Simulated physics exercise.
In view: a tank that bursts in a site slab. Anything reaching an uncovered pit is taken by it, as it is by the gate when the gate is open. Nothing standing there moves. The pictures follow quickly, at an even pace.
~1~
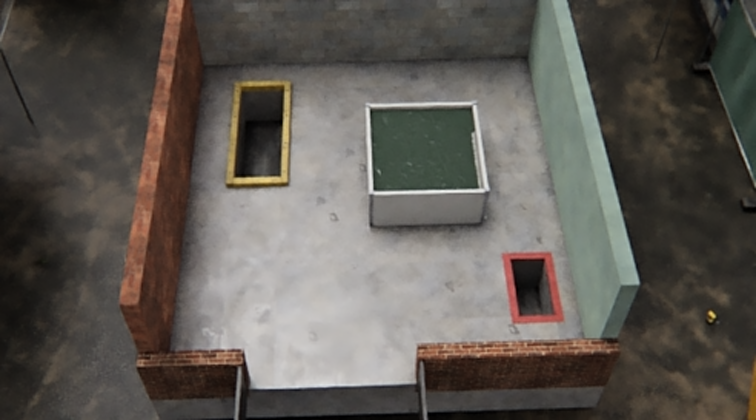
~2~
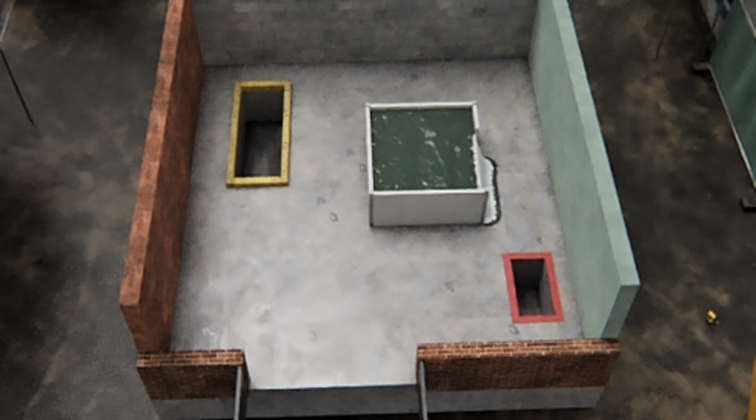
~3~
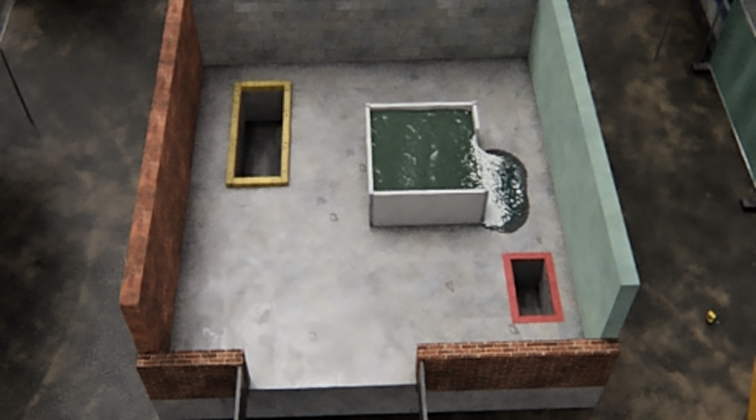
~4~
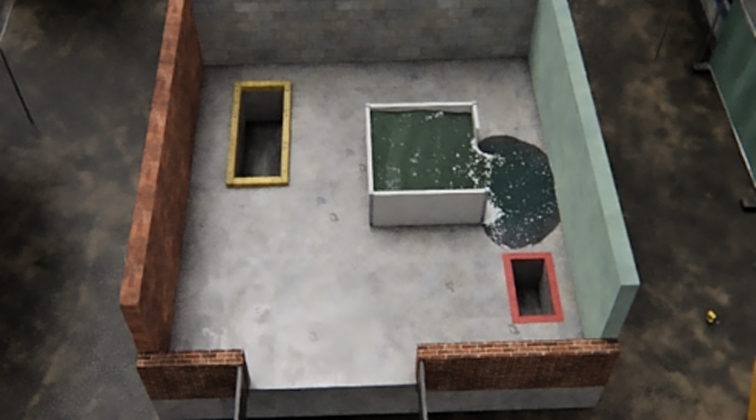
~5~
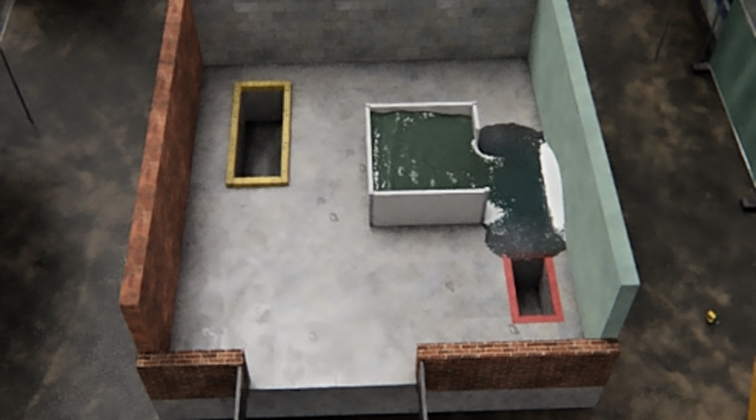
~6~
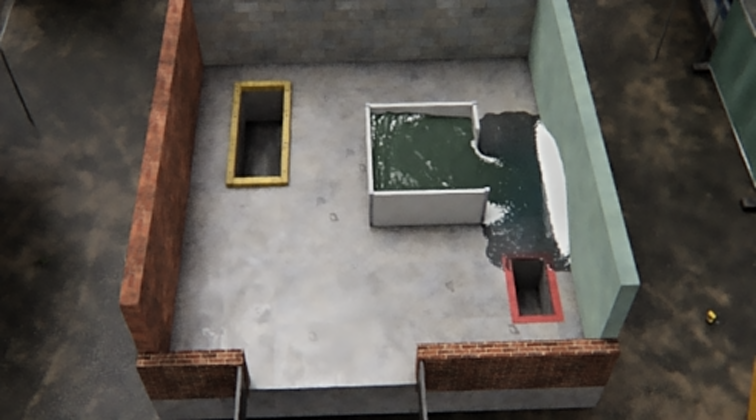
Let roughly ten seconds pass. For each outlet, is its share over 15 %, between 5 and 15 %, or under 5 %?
The gate carries off next to nothing - beneath five per cent; the yellow pit carries off next to nothing - beneath five per cent; the red pit carries off plenty - exceeding fifteen per cent.
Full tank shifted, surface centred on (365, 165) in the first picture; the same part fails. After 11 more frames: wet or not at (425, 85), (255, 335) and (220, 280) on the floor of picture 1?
Taking them as they were asked, they come out bone dry, bone dry, bone dry.
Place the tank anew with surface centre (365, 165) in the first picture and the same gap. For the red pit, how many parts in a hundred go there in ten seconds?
Within ten seconds the red pit collects 40 percent of the total.
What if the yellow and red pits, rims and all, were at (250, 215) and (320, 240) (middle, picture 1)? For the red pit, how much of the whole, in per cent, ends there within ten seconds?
Note: Red pit, 8 percent.
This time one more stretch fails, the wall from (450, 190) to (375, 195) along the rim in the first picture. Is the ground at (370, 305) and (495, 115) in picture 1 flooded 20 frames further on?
Result, in sequence: Inundated; untouched by the flood.
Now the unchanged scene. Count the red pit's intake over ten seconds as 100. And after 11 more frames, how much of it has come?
It should be near 30 percent of the ten-second total.
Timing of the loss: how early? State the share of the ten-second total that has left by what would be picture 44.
I'd estimate close to 80 per cent.
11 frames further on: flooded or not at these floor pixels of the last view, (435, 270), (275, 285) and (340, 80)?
Taking them as listed, I'd call them high and dry, high and dry and high and dry.
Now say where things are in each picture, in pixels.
The first frame shows the open tank at (425, 150) is whole and still.
In the second frame, water pours out at (477, 179) and has run to (494, 221).
In the third frame, the front is at (513, 226), out from the gap at (477, 181).
In the fourth frame, water pours out at (477, 182) and has run to (548, 160).
In the fifth frame, the front is at (565, 245), out from the gap at (477, 182).
In the sixth frame, the front is at (570, 267), out from the gap at (477, 182).
A moment on, water covers 15 % of the floor; the gate 0 %, the yellow pit 0 %, the red pit 2 %.
Next, water covers 25 % of the floor; the gate 0 %, the yellow pit 0 %, the red pit 10 %.
Then, water covers 50 % of the floor; the gate 0 %, the yellow pit 0 %, the red pit 19 %.
Later, water covers 80 % of the floor; the gate 0 %, the yellow pit 1 %, the red pit 27 %.
In the end, water covers 90 % of the floor; the gate 1 %, the yellow pit 2 %, the red pit 33 %.
